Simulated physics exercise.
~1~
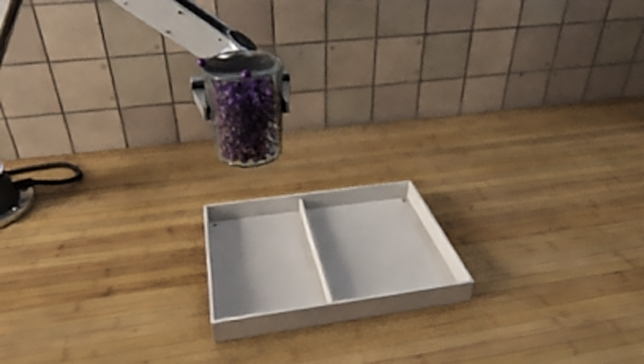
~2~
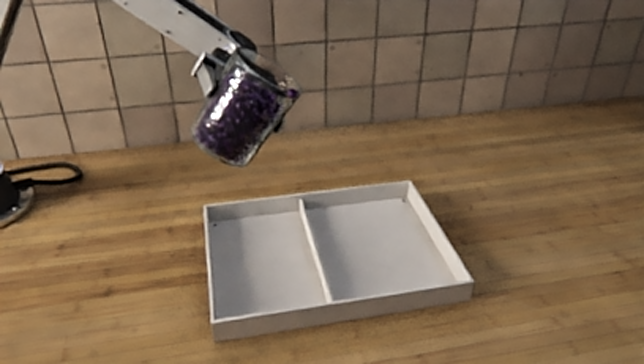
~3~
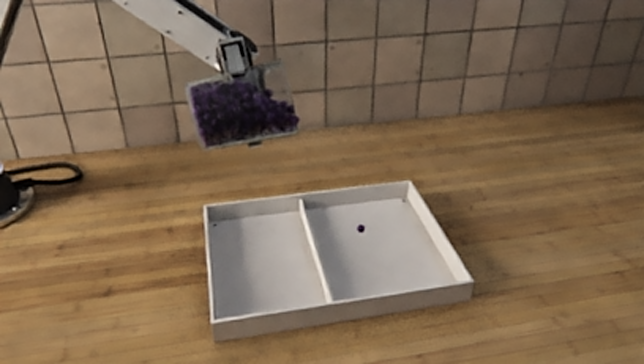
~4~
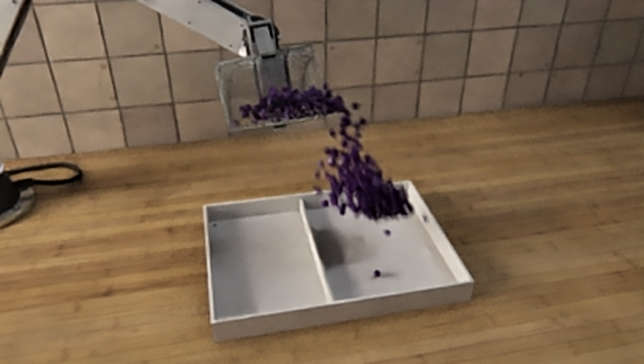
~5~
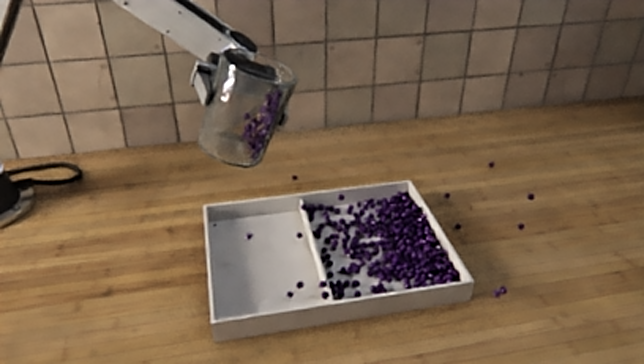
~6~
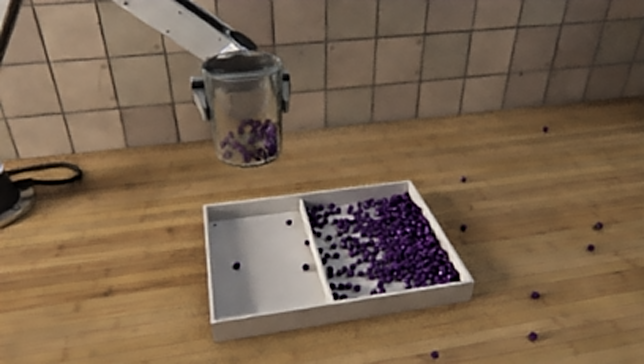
A robotic arm holds a clear tumbler of small purple beads above a wooden counter, seen from slightly above against a beige tiled wall. Below sits a shallow white tray, split by a divider into left and right parts. The arm tips the tumbler onto its side, and a first bead drops into the tray. Then a dense stream pours into the right part, and some beads scatter past the edges. The arm swings the tumbler back upright with some beads still inside, leaving most heaped on the right, a few on the left and several strays on the counter.
